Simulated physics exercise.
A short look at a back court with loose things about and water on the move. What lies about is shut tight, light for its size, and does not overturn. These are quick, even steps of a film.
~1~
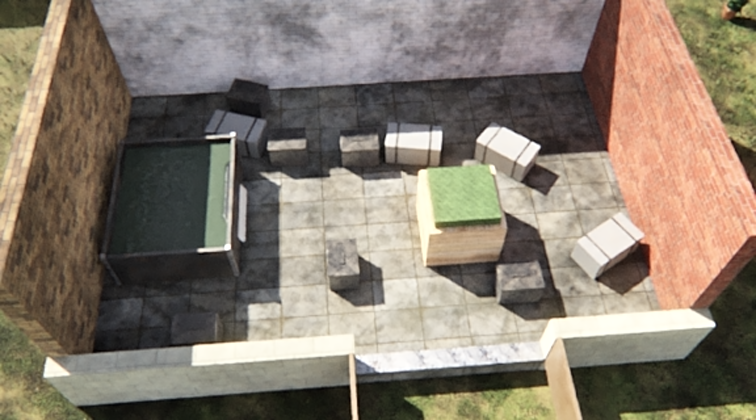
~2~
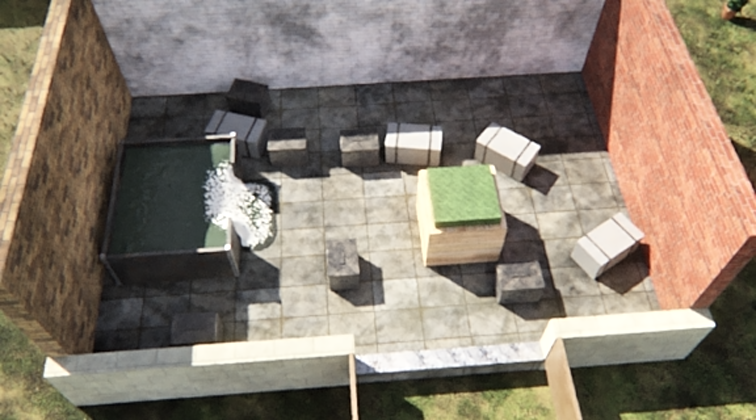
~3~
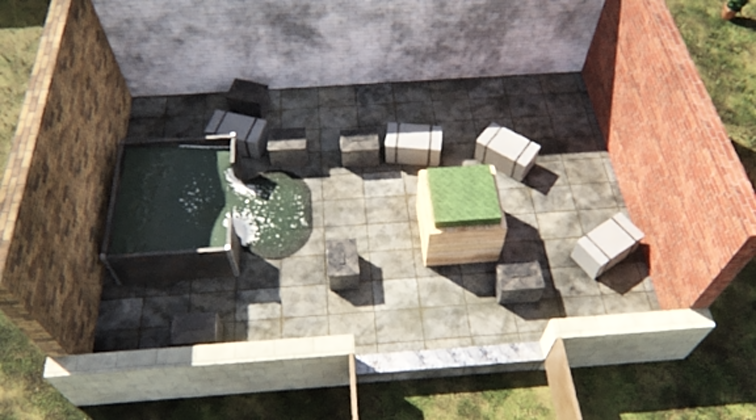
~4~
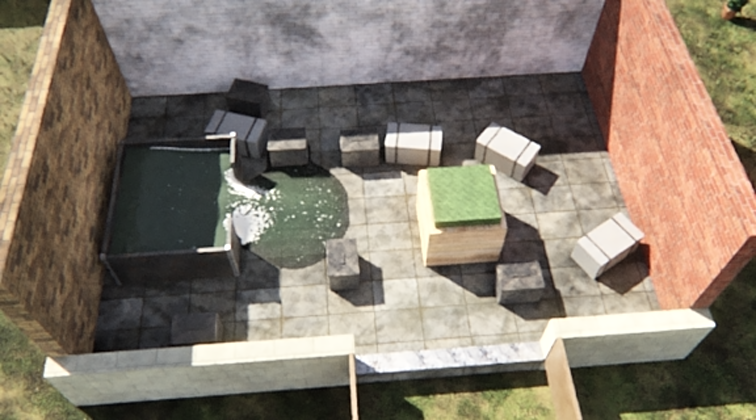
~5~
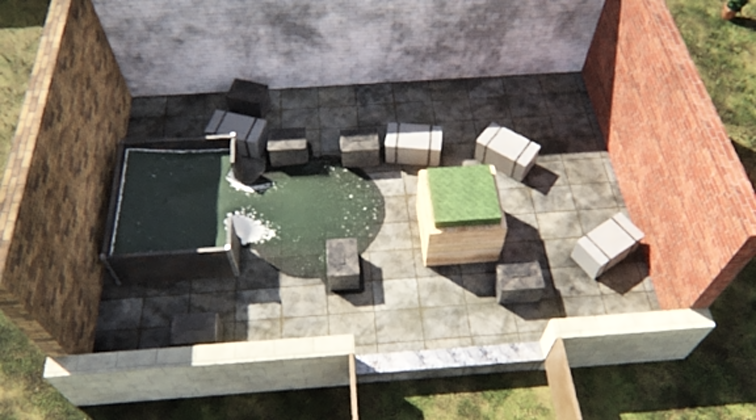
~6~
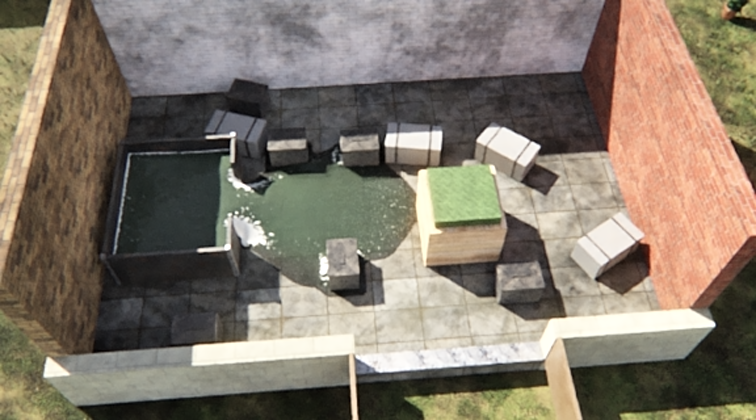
The video shows a walled, paved court with scattered blocks and chests as water bursts from the right side of a tank at left and spreads rightward across the paving around some blocks, while the objects stay in place.
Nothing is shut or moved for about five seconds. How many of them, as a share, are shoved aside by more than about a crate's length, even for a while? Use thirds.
That comes to between one and two thirds.
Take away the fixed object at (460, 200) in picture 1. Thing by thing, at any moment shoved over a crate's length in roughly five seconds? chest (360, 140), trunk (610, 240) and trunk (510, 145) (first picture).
As listed: Pushed that far, shifted that much, yes.
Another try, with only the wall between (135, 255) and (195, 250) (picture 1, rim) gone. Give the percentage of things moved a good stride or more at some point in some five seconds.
Roughly 30 per cent.
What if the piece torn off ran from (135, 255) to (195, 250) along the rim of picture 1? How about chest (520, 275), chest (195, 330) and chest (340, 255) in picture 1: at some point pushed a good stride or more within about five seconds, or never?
In turn: That far or more, yes, moved that far.
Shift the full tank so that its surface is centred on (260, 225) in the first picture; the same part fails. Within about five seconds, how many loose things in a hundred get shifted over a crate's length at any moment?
Roughly 30 per cent.
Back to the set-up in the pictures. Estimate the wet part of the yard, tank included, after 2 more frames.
I make it 25 per cent.
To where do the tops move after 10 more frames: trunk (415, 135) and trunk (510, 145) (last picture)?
Near (454, 87) and (545, 105).
A moment on, 0 of 10 are well off their spots; 0 afloat.
Next, 4 of 10 are well off their spots; 0 afloat.
Later, 4 of 10 are well off their spots; 3 afloat.
In the end, 4 of 10 are well off their spots, and 4 have been at some point; 3 afloat.
